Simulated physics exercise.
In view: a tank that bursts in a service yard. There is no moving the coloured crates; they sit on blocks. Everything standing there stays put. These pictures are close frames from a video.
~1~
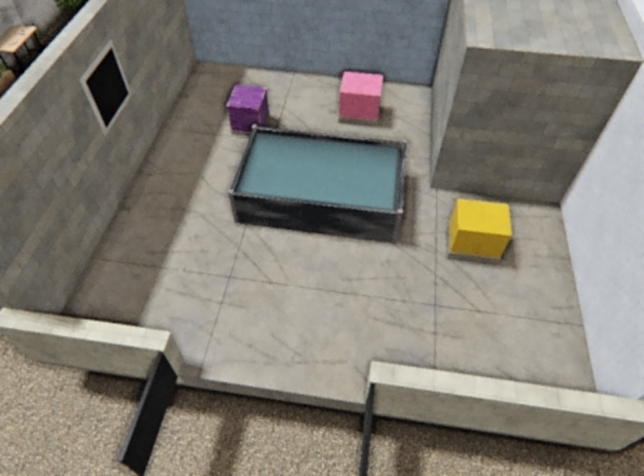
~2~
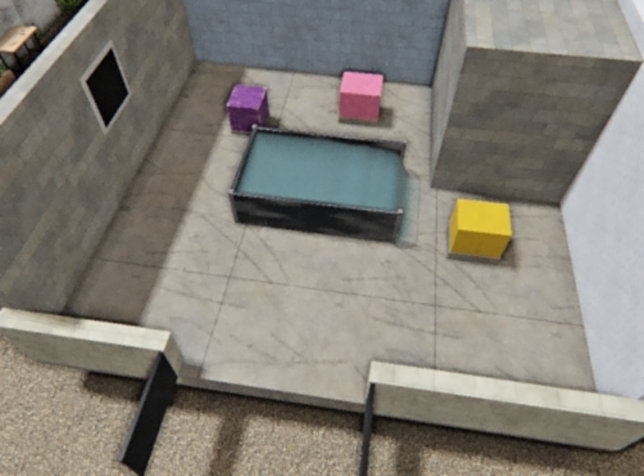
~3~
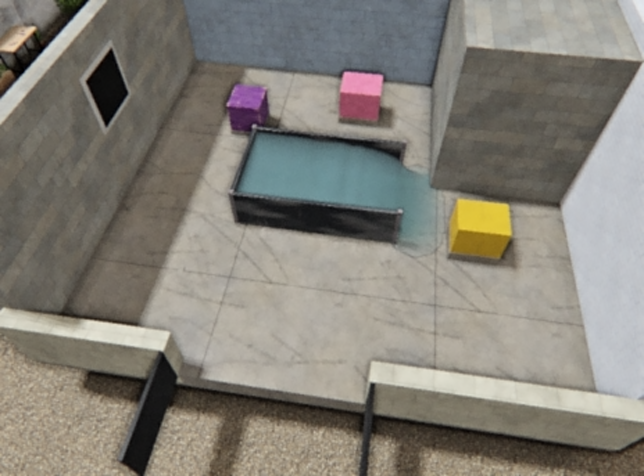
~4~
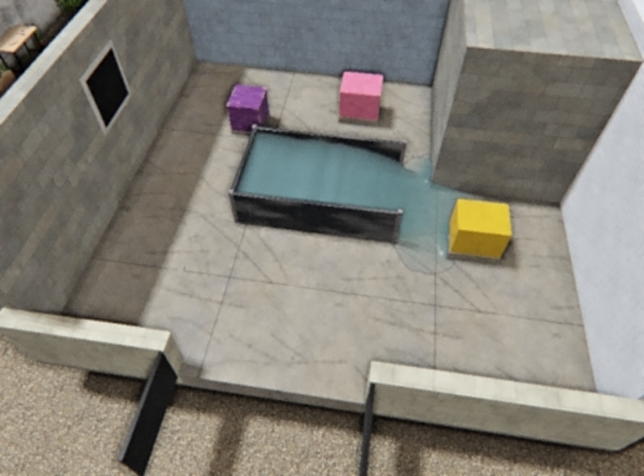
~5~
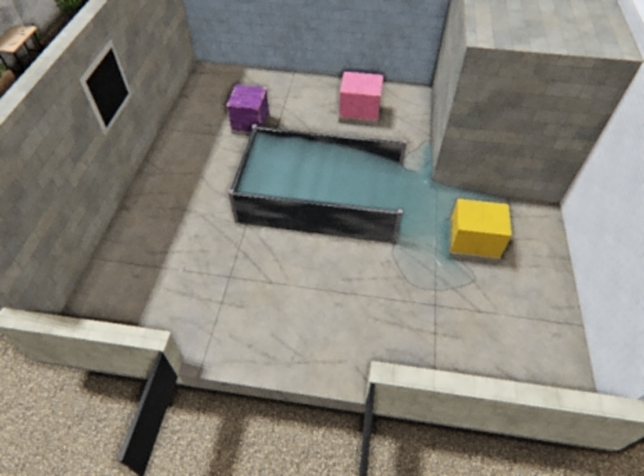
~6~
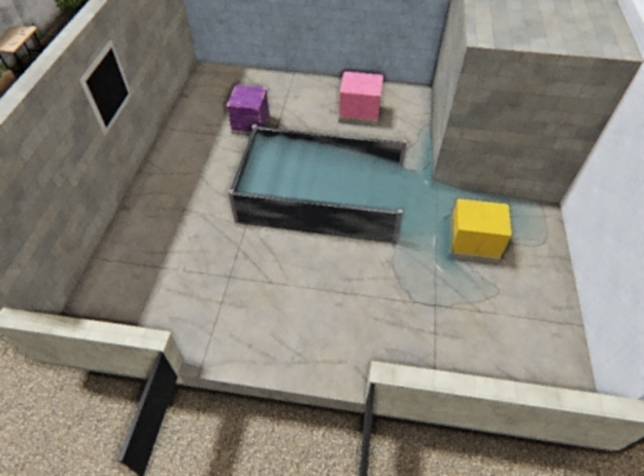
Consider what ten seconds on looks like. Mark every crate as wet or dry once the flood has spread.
Pink crate: Dry, yellow crate: Wet, purple crate: Dry.
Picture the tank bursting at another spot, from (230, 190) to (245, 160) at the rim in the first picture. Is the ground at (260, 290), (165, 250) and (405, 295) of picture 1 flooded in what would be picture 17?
Those three places would be still unsoaked, soaking and still unsoaked, in that order.
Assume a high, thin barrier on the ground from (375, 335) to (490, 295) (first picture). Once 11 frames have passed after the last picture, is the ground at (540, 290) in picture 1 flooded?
My call: Soaked.
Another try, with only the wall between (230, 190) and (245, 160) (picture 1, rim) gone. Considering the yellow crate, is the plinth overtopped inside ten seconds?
Result: Yellow crate is not reached.
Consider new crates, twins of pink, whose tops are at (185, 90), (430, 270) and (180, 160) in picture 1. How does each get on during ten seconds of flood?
In the listed order, the first crate remains untouched, the second gets reached, while the third remains untouched.
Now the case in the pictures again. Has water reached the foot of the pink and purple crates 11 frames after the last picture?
Note - pink: Wet underfoot; purple: Dry underfoot.
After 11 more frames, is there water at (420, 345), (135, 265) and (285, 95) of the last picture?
Going through them one by one, the first is waterlogged, the second spared and the third spared.
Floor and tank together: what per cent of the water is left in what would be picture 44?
I'd say around 94 per cent.
A moment on, water covers 20 % of the floor; the pink crate water round its plinth, the yellow crate water round its plinth, the purple crate not reached.
Next, water covers 35 % of the floor; the pink crate water round its plinth, the yellow crate water round its plinth, the purple crate not reached.
Then, water covers 45 % of the floor; the pink crate water round its plinth, the yellow crate water round its plinth, the purple crate not reached.
Later, water covers 80 % of the floor; the pink crate water round its plinth, the yellow crate water round its plinth, the purple crate water round its plinth.
In the end, water covers 100 % of the floor; the pink crate stayed above the water, the yellow crate was topped, the purple crate stayed above the water.
